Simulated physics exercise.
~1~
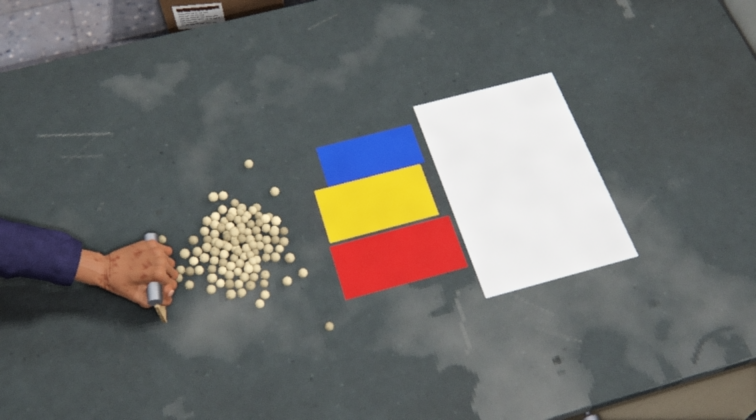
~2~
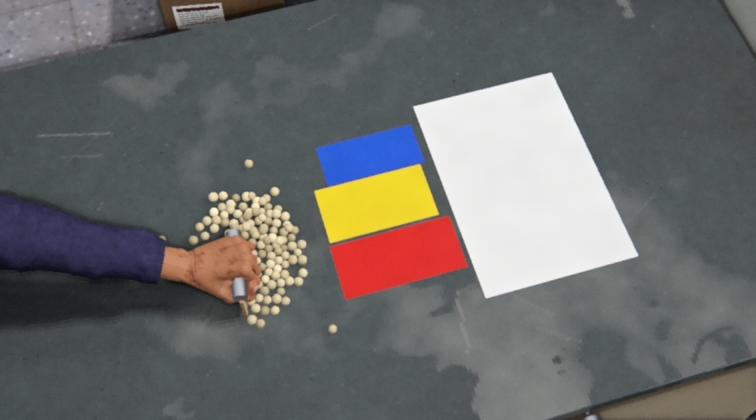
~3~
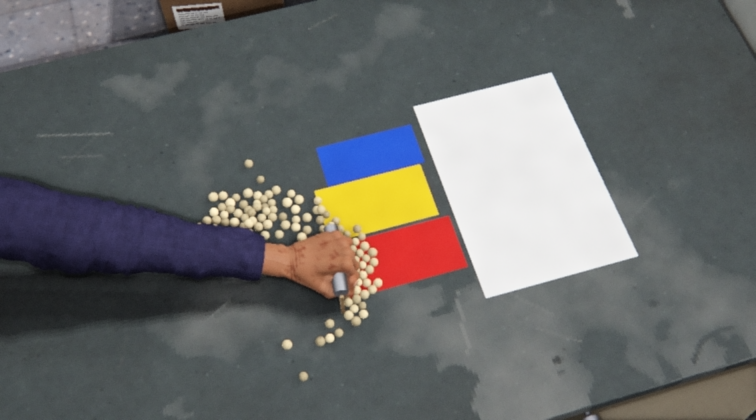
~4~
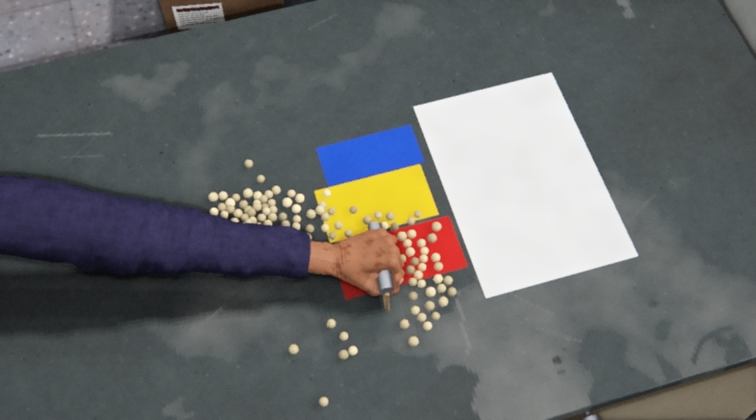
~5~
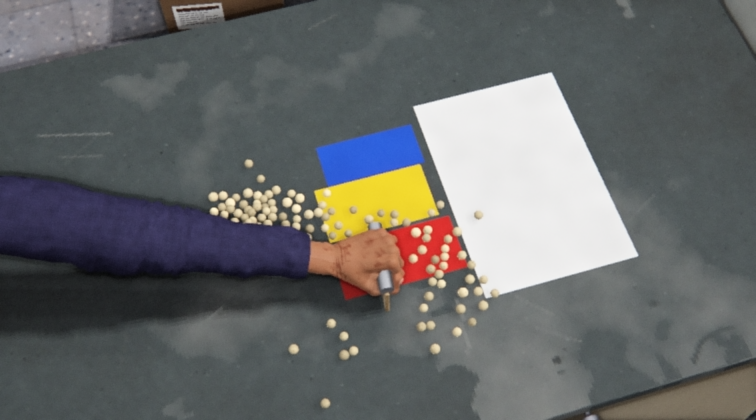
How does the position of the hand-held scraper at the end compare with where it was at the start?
At the start the scraper is at the left edge of the pile of nuts, on the bare dark table. By the end it is well to the right, over the red mat.
